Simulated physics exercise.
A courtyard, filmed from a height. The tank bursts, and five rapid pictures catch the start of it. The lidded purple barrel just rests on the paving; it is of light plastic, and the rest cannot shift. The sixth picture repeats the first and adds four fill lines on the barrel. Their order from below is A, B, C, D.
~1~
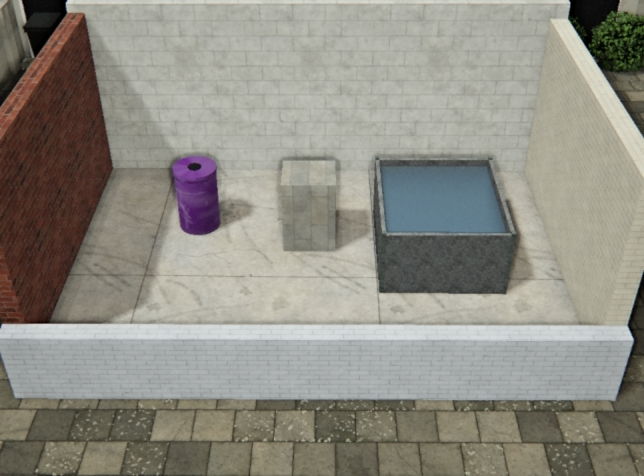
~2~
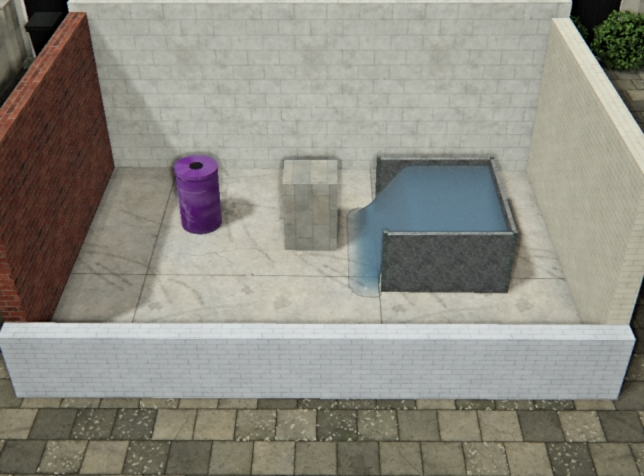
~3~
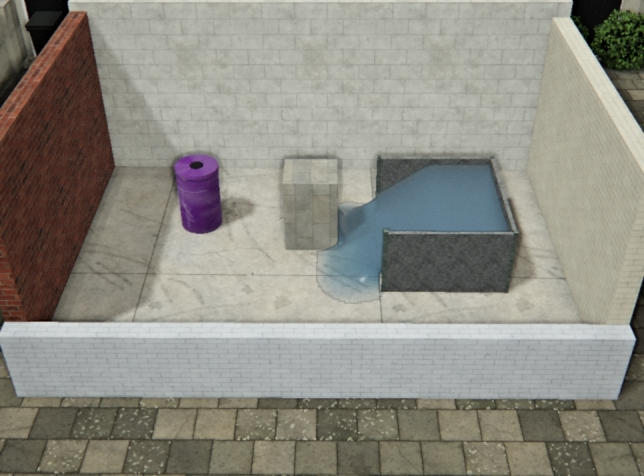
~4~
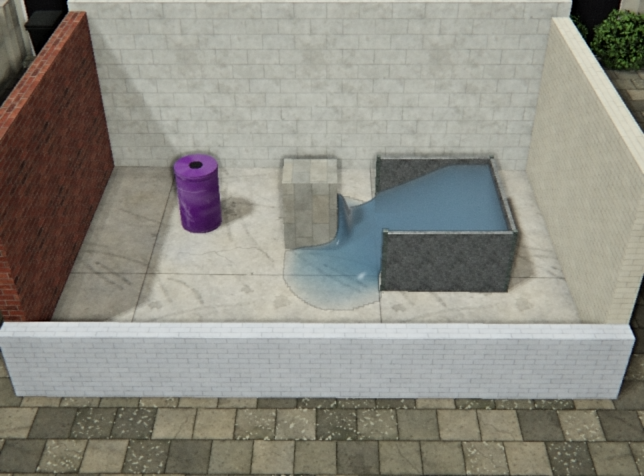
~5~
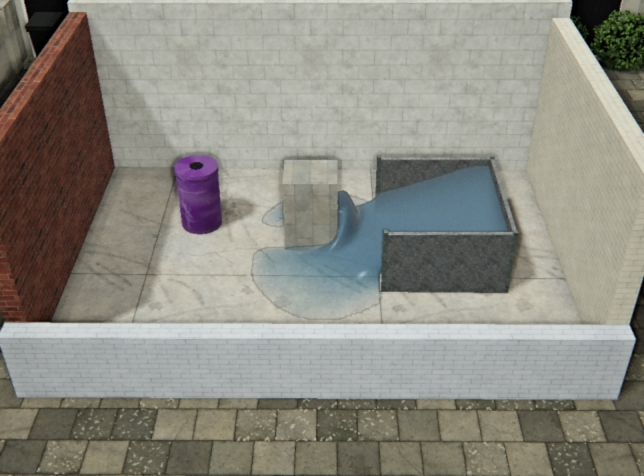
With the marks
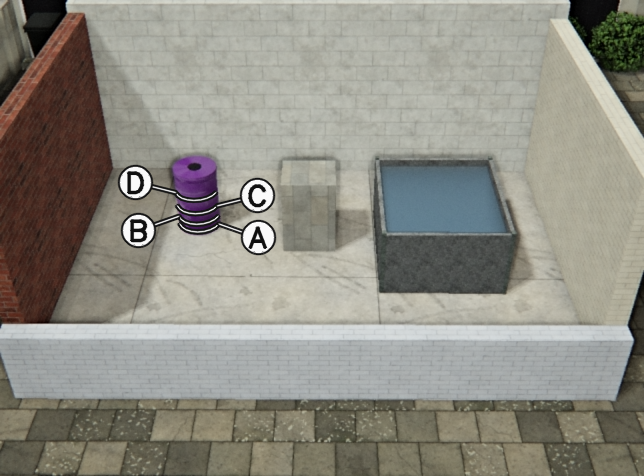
Walled courtyard seen from above, water pouring from the open left side of a dark tank and spreading around a pale block.
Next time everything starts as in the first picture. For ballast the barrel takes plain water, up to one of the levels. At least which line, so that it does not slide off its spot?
C.
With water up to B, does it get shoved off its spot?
Yes, it does.
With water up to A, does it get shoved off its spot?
Yes.
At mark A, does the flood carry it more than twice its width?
Yes.
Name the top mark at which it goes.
Here it is mark B.
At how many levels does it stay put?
Two.
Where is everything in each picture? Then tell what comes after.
Lid of the purple barrel at (194, 167); tank full, its middle at (440, 199).
Water covers 3 % of the ground and is seen nearest the barrel at (364, 220).
Water covers 6 % of the ground and is seen nearest the barrel at (326, 253).
Water covers 9 % of the ground and is seen nearest the barrel at (291, 254).
Lid of the purple barrel at (196, 166); water covers 13 % of the ground and is seen nearest the barrel at (262, 253).
On the marked copy, A at (197, 231); B at (196, 224); C at (195, 213); D at (193, 200); from the bottom up A, B, C, D.
Choosing A, it is pushed about 6 times its own width away.
Choosing B, it is pushed about half its own width away.
Choosing C, it does not move.
Choosing D, it does not move.
